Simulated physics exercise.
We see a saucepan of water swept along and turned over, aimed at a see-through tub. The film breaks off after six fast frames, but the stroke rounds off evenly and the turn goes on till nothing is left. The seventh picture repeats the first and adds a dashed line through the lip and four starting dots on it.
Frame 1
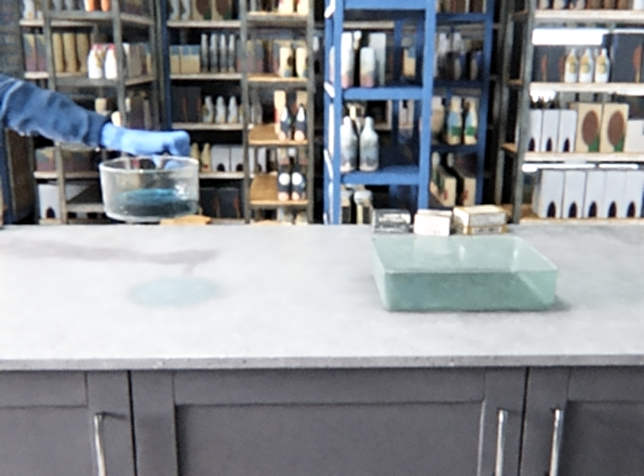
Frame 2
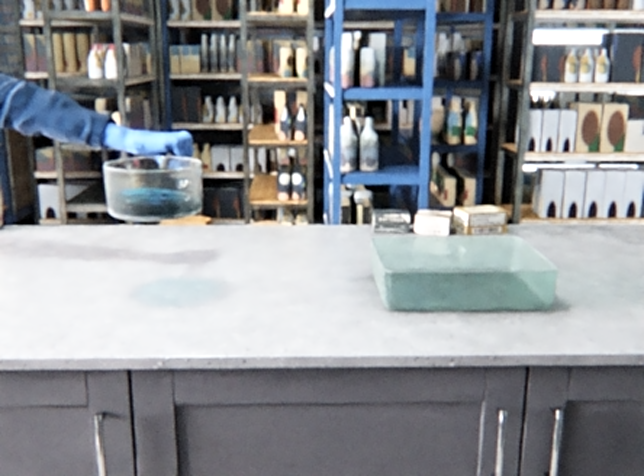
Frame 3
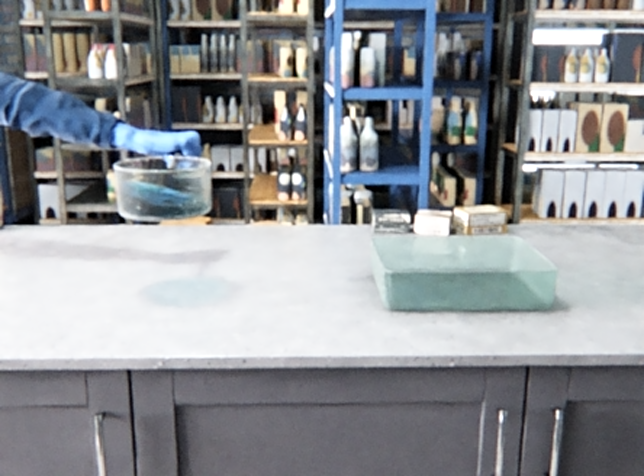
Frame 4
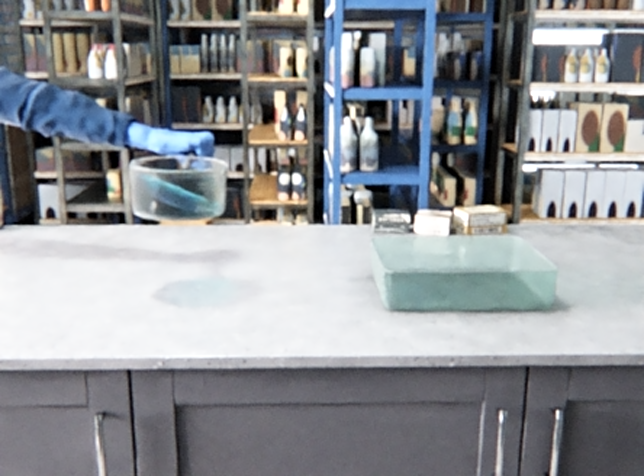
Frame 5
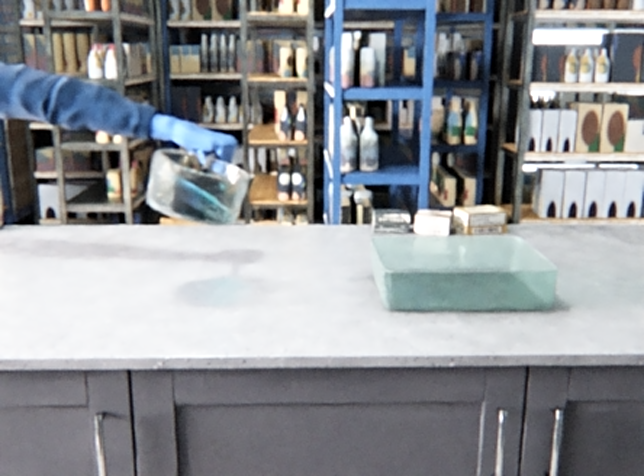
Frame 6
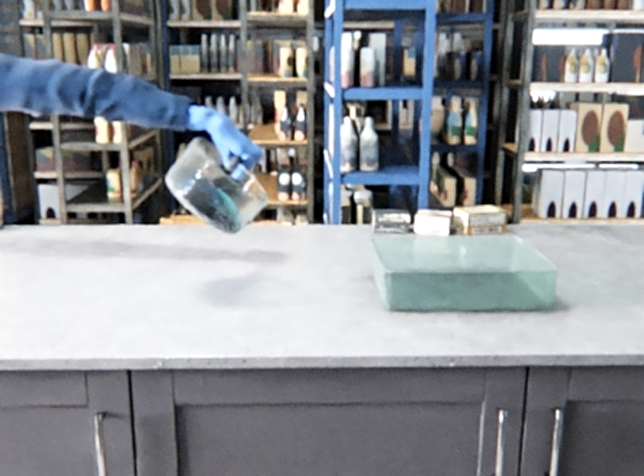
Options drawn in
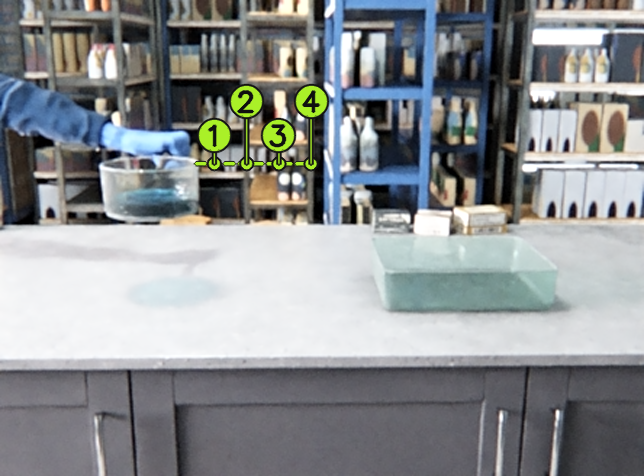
Blue-gloved hand carrying a clear container of bluish liquid rightward above a gray counter, then tilting it toward a see-through tub.
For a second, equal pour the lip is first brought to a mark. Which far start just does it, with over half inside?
Use place 3.
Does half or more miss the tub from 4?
No.
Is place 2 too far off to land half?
Yes, that goes wrong.
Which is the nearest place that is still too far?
Place 2.
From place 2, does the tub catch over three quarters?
No, less.
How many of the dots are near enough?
Two.
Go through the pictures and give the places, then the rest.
The first frame shows upright, lip at (196, 163); tub from (383, 309) to (552, 308); nothing has left yet.
The second frame shows upright, lip at (199, 163); nothing has left yet.
The third frame shows upright, lip at (209, 163); nothing has left yet.
The fourth frame shows upright, lip at (225, 165); nothing has left yet.
The fifth frame shows tipped about 16°, lip at (248, 177); nothing has left yet.
The sixth frame shows tipped about 41°, lip at (268, 198); nothing has left yet.
In lime, 1 at (214, 163); 2 at (246, 163); 3 at (278, 163); 4 at (311, 163).
For place 1, about 5 % lands in the tub, 89 % falls short and 6 % goes beside or beyond.
For place 2, about 25 % lands in the tub, 65 % falls short and 10 % goes beside or beyond.
For place 3, about 75 % lands in the tub, 9 % falls short and 16 % goes beside or beyond.
For place 4, about 77 % lands in the tub, 3 % falls short and 20 % goes beside or beyond.
